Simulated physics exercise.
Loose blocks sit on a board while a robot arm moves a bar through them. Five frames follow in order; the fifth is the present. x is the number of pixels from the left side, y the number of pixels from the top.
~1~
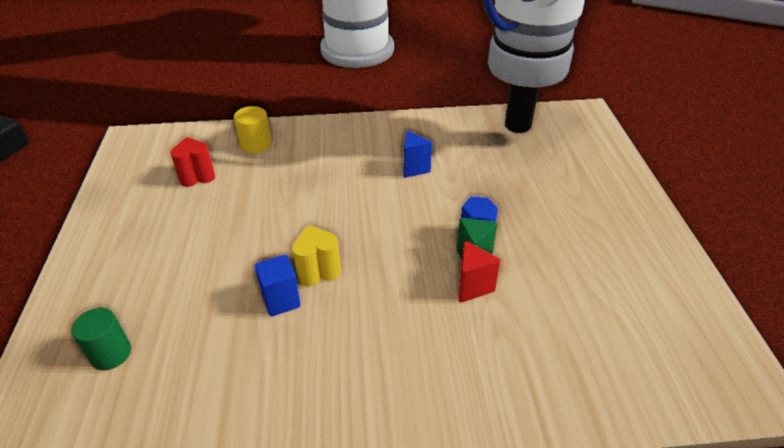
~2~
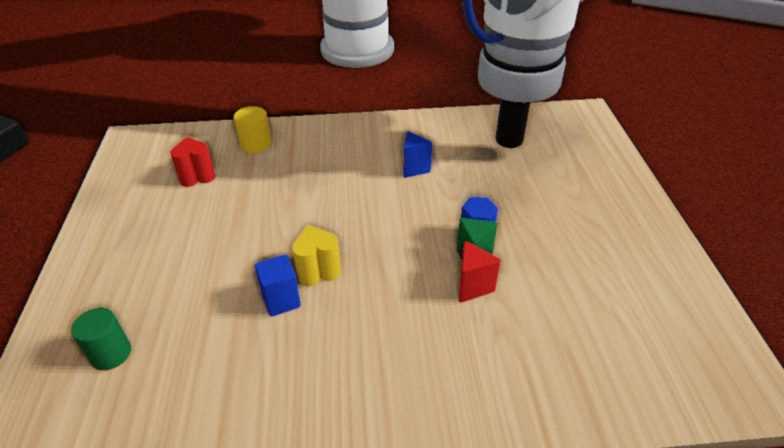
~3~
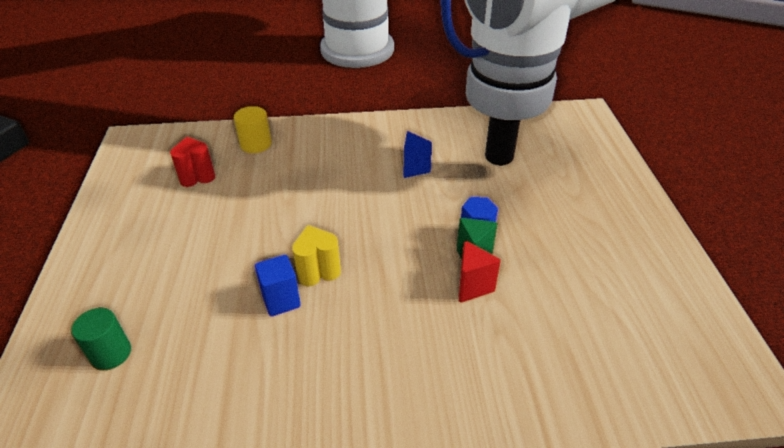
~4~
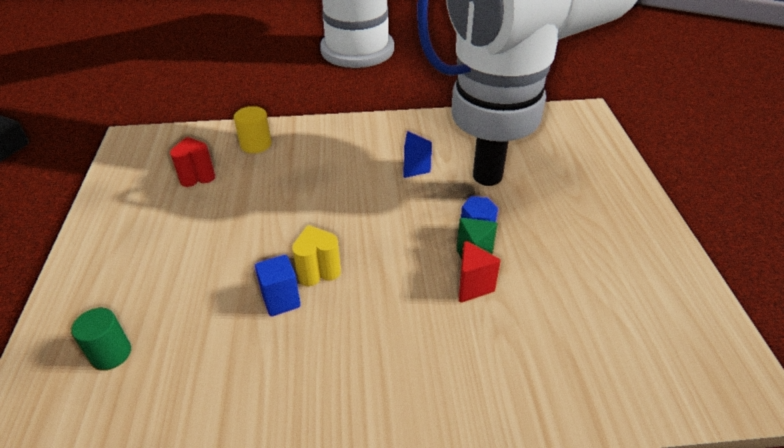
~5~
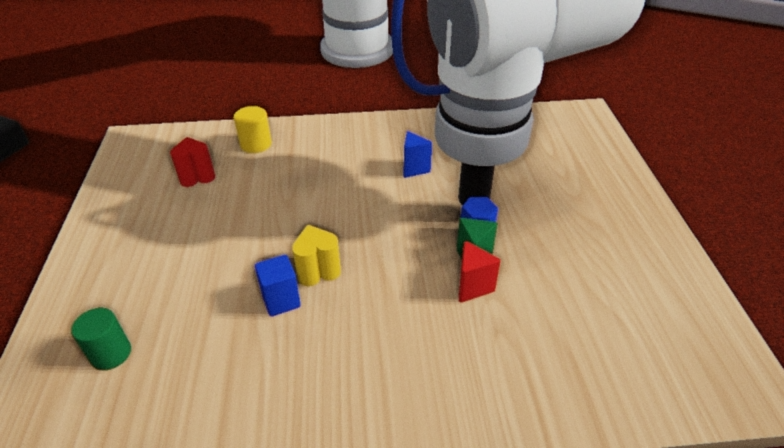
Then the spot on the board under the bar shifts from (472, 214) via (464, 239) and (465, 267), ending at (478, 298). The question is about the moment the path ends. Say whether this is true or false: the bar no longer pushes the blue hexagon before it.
The claim does not hold.
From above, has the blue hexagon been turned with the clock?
I'd say no.
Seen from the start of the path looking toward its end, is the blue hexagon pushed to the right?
Short answer: No.
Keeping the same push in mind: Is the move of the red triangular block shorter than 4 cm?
No.
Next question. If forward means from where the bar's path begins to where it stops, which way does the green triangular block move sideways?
It goes toward the left-hand side.
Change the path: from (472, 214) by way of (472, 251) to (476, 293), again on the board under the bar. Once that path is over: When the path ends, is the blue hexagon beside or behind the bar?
No.
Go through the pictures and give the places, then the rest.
Tip of the bar at (518, 127), middles of tops, red triangular block at (477, 257), green triangular block at (477, 227), blue hexagon at (480, 207), in the first frame.
Bar at (509, 141), nothing pushed, in the second frame.
Bar at (499, 158), nothing pushed, in the third frame.
Bar at (487, 178), nothing pushed, in the fourth frame.
Bar at (474, 201), red triangular block at (477, 257), green triangular block at (477, 227), blue hexagon at (480, 207), in the fifth frame.
On the path given first. One third of the way, bar at (466, 226); red triangular block at (476, 273); green triangular block at (485, 252), turned 25° anticlockwise; blue hexagon at (478, 231), turned 15° anticlockwise.
Two thirds of the way, bar at (467, 255); red triangular block at (474, 296); green triangular block at (500, 285), turned 35° anticlockwise; blue hexagon at (485, 262), turned 30° anticlockwise.
At the end, bar at (480, 285); red triangular block at (474, 309), turned 30° clockwise; green triangular block at (521, 319), turned 35° anticlockwise; blue hexagon at (502, 293), turned 35° anticlockwise.
